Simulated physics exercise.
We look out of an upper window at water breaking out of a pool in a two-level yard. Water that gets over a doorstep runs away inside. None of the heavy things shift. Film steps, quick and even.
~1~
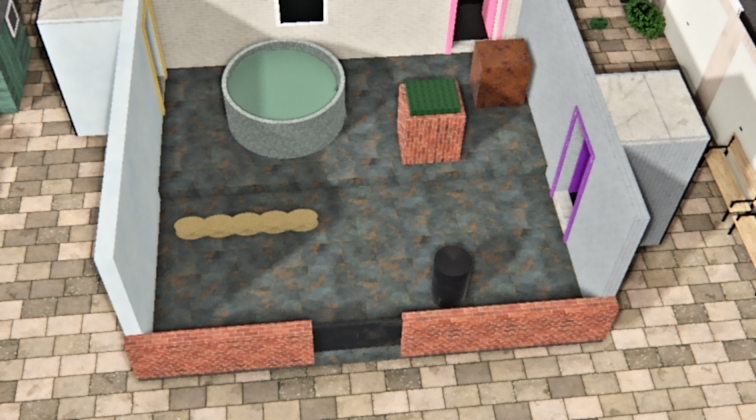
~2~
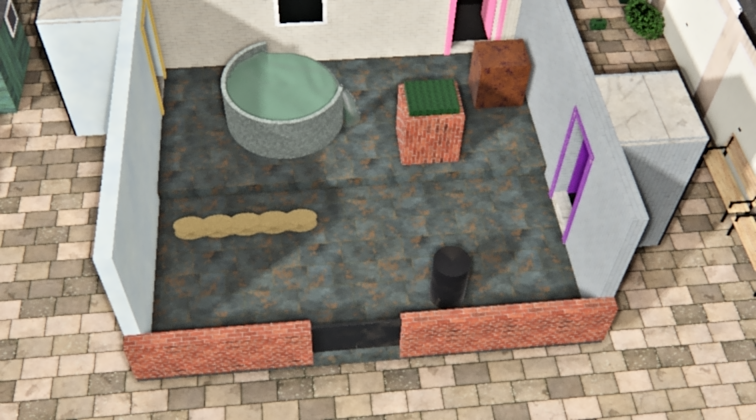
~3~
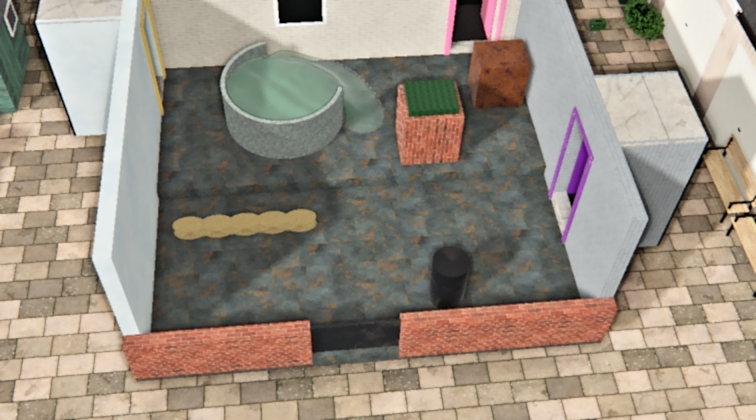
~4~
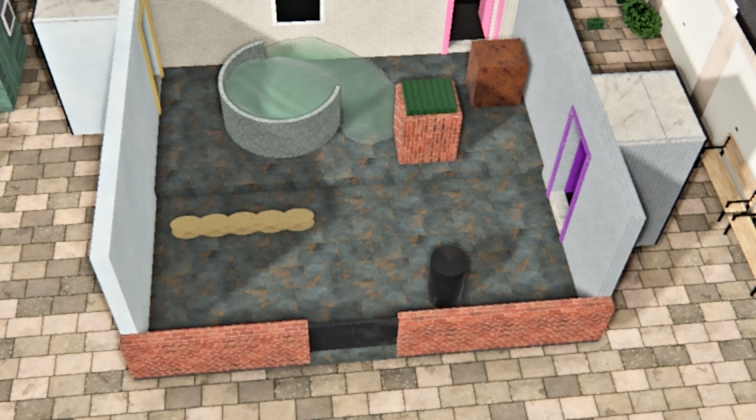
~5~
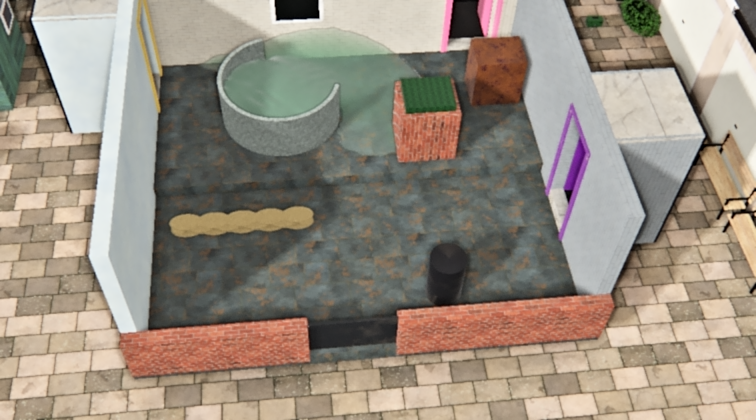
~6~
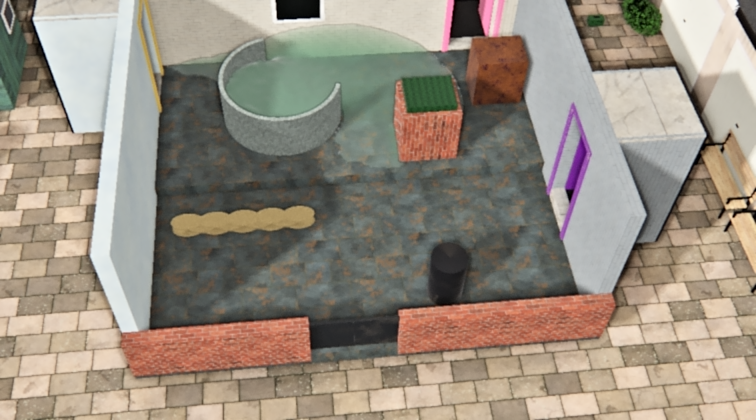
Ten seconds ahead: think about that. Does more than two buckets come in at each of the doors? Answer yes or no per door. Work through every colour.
The purple door no, the pink door yes, the yellow door yes.
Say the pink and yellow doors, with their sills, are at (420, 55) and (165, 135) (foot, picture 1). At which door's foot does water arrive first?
The pink-painted one.
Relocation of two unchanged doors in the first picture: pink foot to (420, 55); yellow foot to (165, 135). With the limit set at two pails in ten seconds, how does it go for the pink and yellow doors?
So the pink door goes beyond the limit; as for the yellow door, it stays beneath the limit.
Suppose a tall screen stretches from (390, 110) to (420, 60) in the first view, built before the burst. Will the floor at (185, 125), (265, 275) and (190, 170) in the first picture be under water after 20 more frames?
Reading them off in sequence: Swamped, spared, swamped.
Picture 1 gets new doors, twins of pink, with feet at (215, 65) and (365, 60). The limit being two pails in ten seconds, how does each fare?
Stays within it; exceeds it.
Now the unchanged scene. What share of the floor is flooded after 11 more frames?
I reckon around 30 %.
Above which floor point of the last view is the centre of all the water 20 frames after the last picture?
About (398, 119) in the last view.
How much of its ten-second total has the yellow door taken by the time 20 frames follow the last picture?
Roughly 90 %.
A moment on, water covers 30 % of the floor; the purple door not reached, the pink door wet at the sill, nothing in, the yellow door under two buckets in.
Next, water covers 30 % of the floor; the purple door not reached, the pink door over two buckets in, the yellow door over two buckets in.
Then, water covers 55 % of the floor; the purple door wet at the sill, nothing in, the pink door far over two buckets in, the yellow door far over two buckets in.
Later, water covers 85 % of the floor; the purple door wet at the sill, nothing in, the pink door far over two buckets in, the yellow door far over two buckets in.
In the end, water covers 95 % of the floor; the purple door wet at the sill, nothing in, the pink door far over two buckets in, the yellow door far over two buckets in.
